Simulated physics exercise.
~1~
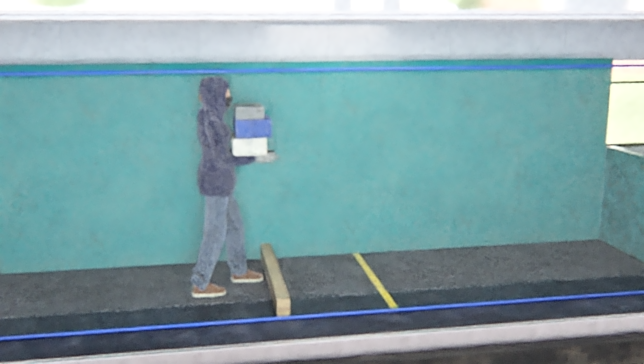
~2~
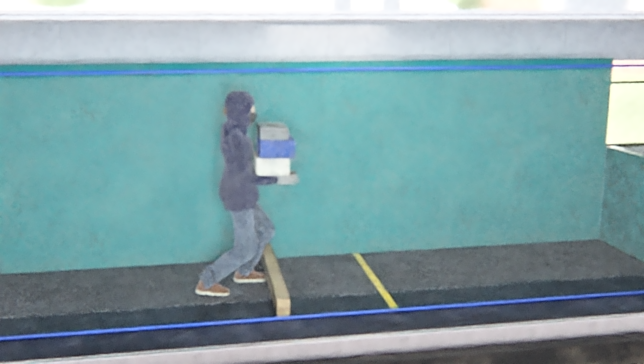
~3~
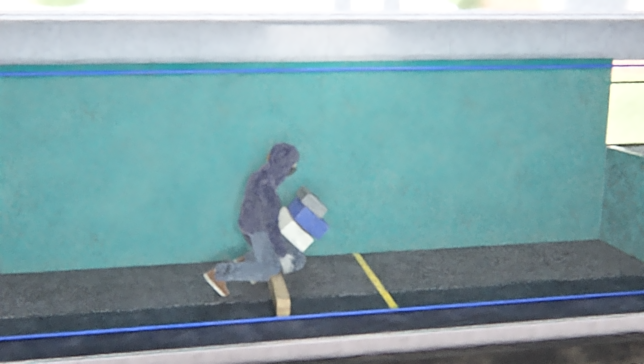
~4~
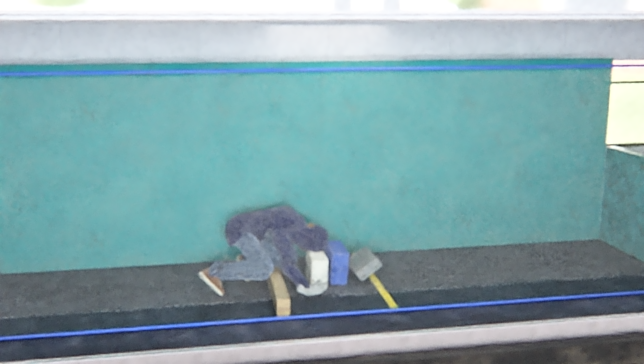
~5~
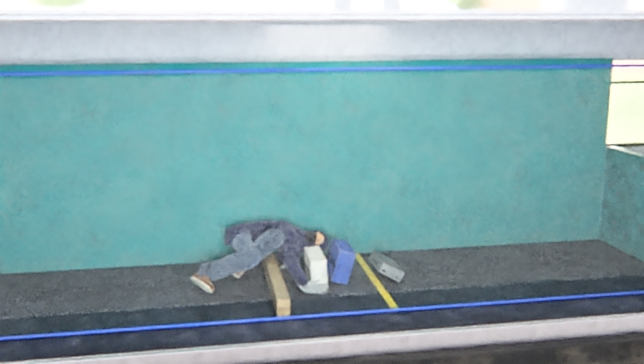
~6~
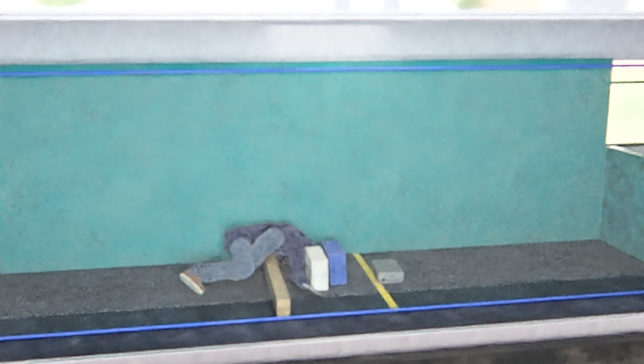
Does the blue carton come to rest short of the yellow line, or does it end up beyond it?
The blue carton comes to rest short of the yellow line, standing on end beside the white parcel.
